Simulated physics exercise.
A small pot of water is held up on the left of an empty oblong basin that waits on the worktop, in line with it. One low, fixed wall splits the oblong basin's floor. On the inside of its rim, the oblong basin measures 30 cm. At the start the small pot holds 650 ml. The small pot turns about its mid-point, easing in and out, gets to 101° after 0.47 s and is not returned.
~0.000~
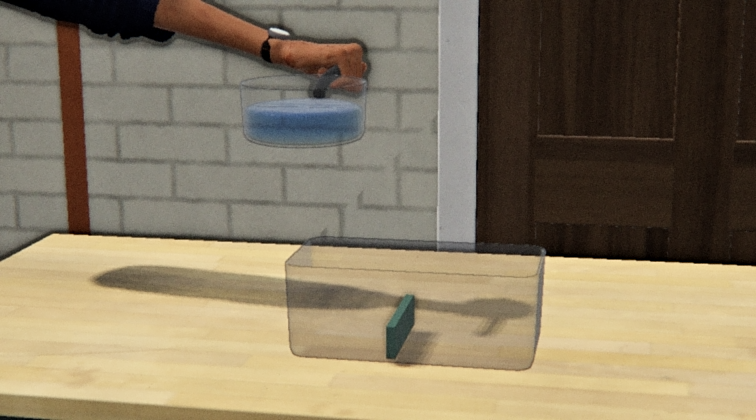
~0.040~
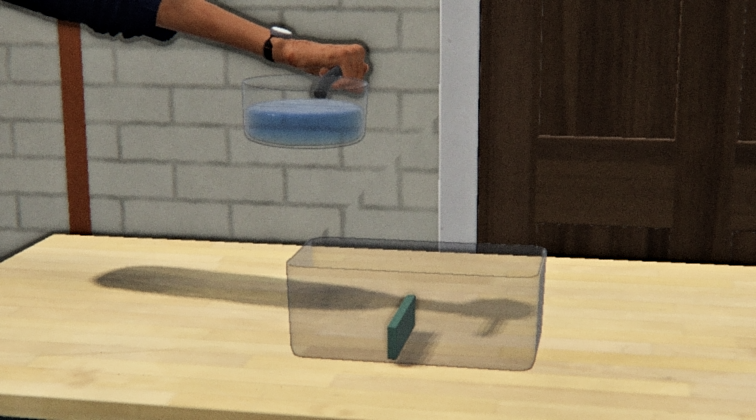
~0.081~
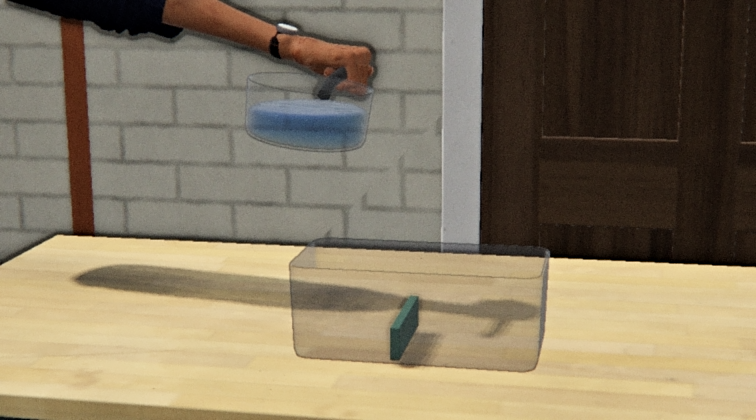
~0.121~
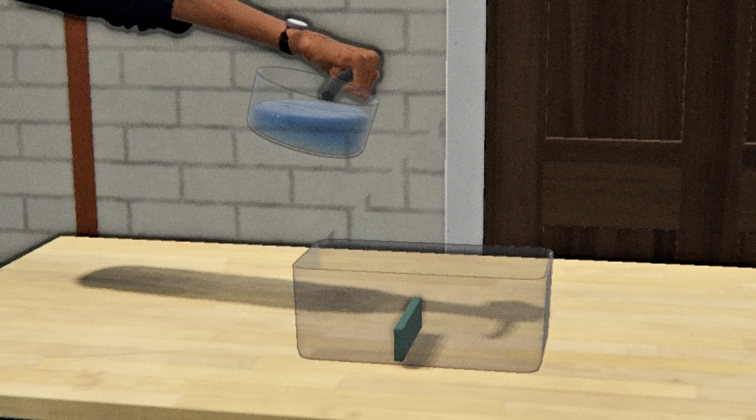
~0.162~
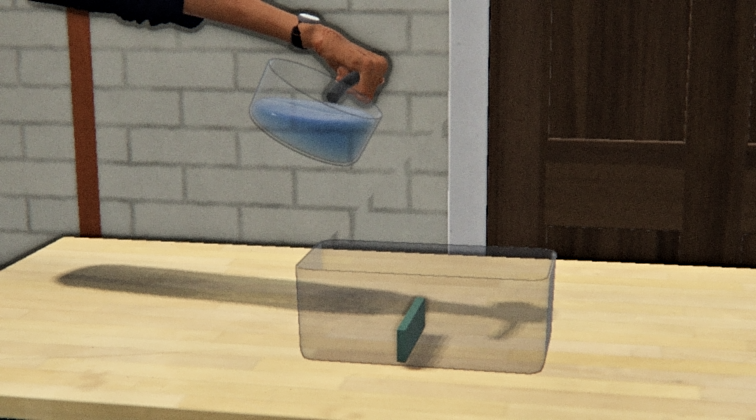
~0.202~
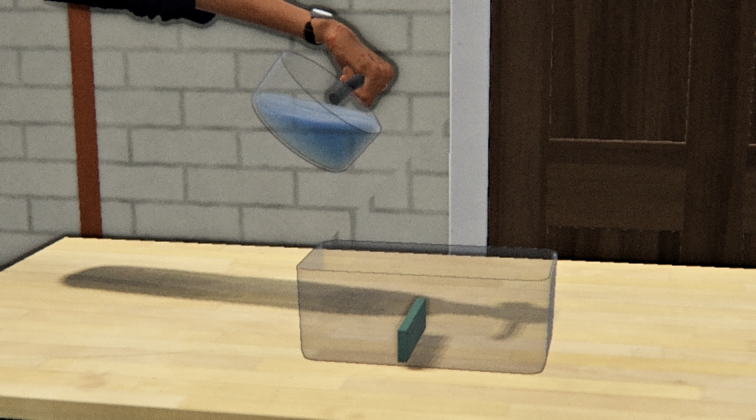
A clear small pot of blue water, gripped by a hand reaching in from the upper left, hangs above a pale wooden worktop, seen from slightly above before grey bricks and a dark door. Below it to the right sits a clear oblong basin with a low green wall inside. The hand tilts the pot steadily rightward, the water shifting inside, while the camera drifts slightly left.
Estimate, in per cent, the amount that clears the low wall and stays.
Roughly 46 percent.
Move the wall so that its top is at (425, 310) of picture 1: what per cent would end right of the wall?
With the wall placed like that, close to 10 per cent.
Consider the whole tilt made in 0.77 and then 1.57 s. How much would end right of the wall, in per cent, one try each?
Respectively about 55 and 65 percent.
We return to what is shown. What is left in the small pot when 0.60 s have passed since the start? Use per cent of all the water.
Close to 6 percent of the total.
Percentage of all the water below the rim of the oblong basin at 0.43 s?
Some 18 per cent.
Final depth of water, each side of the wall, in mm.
Around 20 mm deep on the left, around 12 mm deep on the right.
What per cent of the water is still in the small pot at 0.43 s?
I reckon about 20 in a hundred is still held.
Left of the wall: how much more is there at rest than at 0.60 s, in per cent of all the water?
Roughly 12 per cent.
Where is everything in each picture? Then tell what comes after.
Tilt 0°; pouring edge (364, 85); surface from (248, 105) to (363, 108); the oblong basin's rim runs from (298, 252) to (541, 263); the wall's top is at (401, 311), in the first picture.
Tilt 2°; pouring edge (366, 87); surface from (249, 105) to (364, 109), in the second picture.
Tilt 7°; pouring edge (371, 94); surface from (252, 104) to (368, 112), in the third picture.
Tilt 16°; pouring edge (377, 105); surface from (255, 104) to (372, 115), in the fourth picture.
Tilt 27°; pouring edge (380, 119); surface from (256, 100) to (377, 118), in the fifth picture.
Tilt 39°; pouring edge (378, 134); surface from (258, 94) to (371, 122); 1 per cent is over the edge, in the sixth picture.
After 0.43 s the tilt is 99° and 20 per cent is still to pour, 5 is left of the wall and 12 right of it.
After 0.60 s the tilt is 101° and 6 per cent is still to pour, 40 is left of the wall and 47 right of it.
After 0.78 s the tilt is 101° and 1 per cent is still to pour, 47 is left of the wall and 43 right of it.
After 0.97 s the tilt is 101° and 0 per cent is still to pour, 51 is left of the wall and 45 right of it.
In the end 51 per cent lies left of the wall, 46 right of it and 3 outside.
